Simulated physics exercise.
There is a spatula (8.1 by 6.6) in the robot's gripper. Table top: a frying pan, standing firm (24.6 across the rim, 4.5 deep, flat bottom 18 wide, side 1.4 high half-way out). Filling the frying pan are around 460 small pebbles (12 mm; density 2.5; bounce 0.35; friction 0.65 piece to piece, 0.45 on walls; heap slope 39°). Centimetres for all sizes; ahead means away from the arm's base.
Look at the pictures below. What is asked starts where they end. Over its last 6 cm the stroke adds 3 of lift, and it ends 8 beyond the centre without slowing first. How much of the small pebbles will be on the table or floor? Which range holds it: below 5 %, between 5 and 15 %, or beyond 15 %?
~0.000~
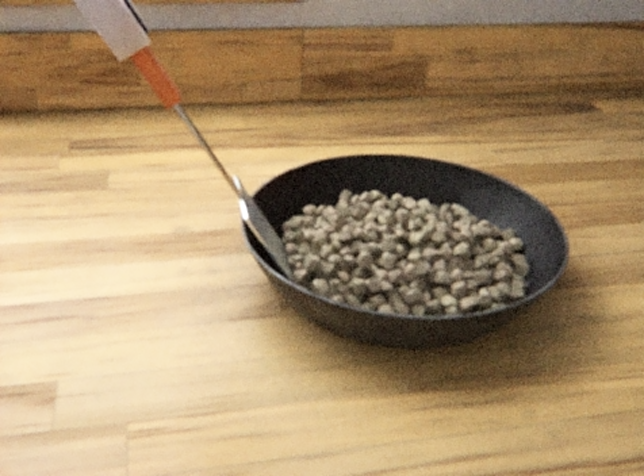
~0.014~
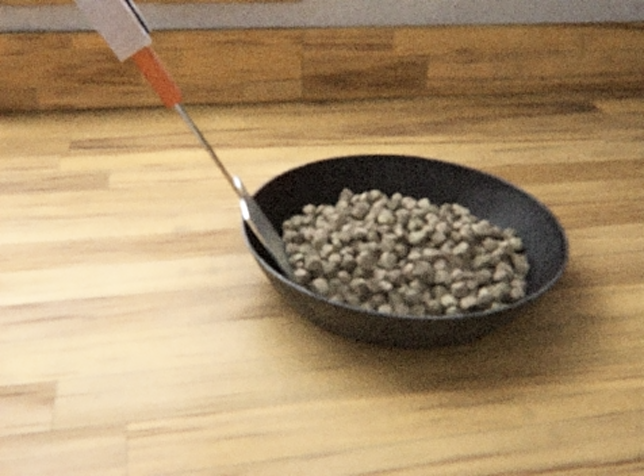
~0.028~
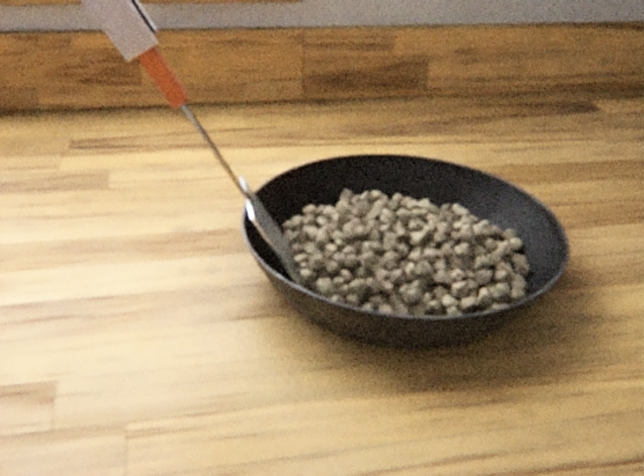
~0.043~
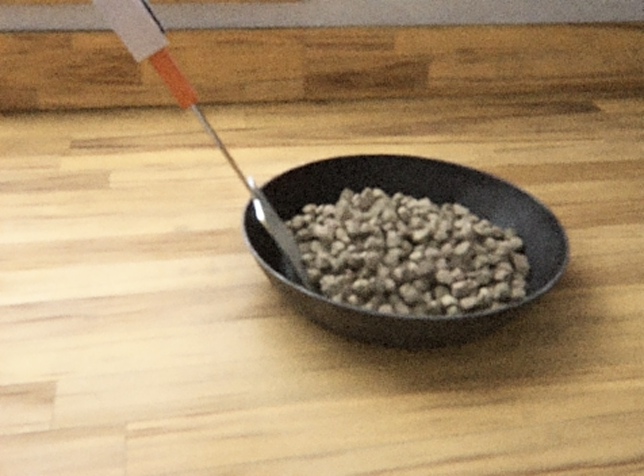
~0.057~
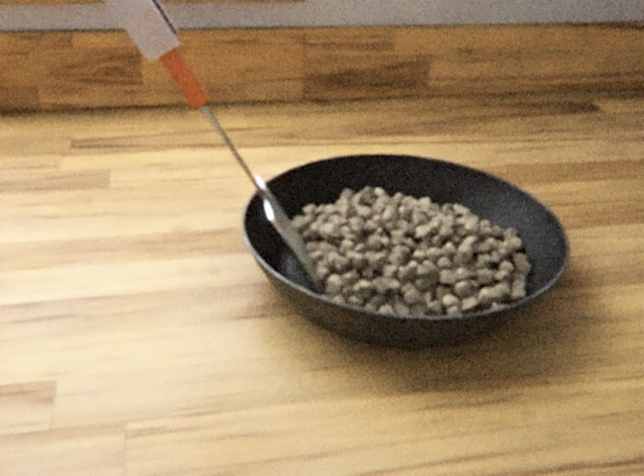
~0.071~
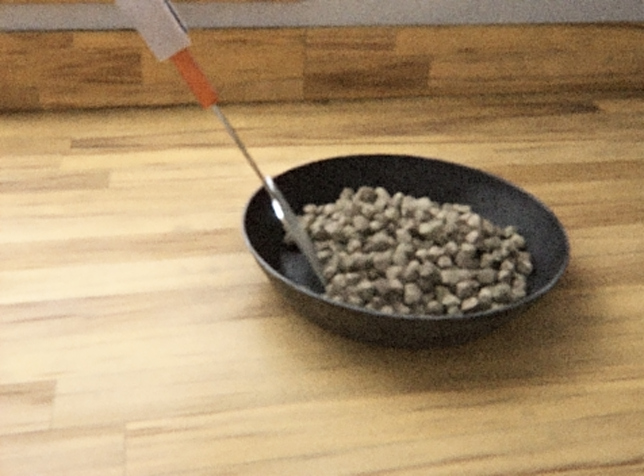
The range between 5 and 15 %.
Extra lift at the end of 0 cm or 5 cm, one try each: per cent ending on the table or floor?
Try one gives about 10 in a hundred, try two about 10 in a hundred.
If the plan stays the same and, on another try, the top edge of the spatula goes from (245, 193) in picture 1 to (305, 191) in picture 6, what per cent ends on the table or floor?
Some 25 percent ends up on the table or floor.
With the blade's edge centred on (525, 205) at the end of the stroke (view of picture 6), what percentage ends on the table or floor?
Around 25 percent.
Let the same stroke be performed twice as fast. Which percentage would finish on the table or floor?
Estimate: Near 25 %.
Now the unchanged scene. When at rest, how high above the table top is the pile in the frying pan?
It reaches about 6.5 cm.
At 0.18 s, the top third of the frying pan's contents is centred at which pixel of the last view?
I'd point to about (448, 232).
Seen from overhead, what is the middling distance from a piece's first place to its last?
Distance: Near 4 cm.
By 0.18 s, sloping 60°, highest piece 5 above the table; 463 in the frying pan.
By 0.29 s, sloping 60°, highest piece 7 above the table; 461 in the frying pan, 2 on the blade or in flight.
By 0.55 s, sloping 60°, highest piece 6 above the table; 419 in the frying pan, 40 on the table or floor, 4 on the blade or in flight.
By 1.60 s, sloping 60°, highest piece 6 above the table; 416 in the frying pan, 47 on the table or floor.
Final count, 416 in the frying pan, 47 on the table or floor. That is 10 % on the table or floor.
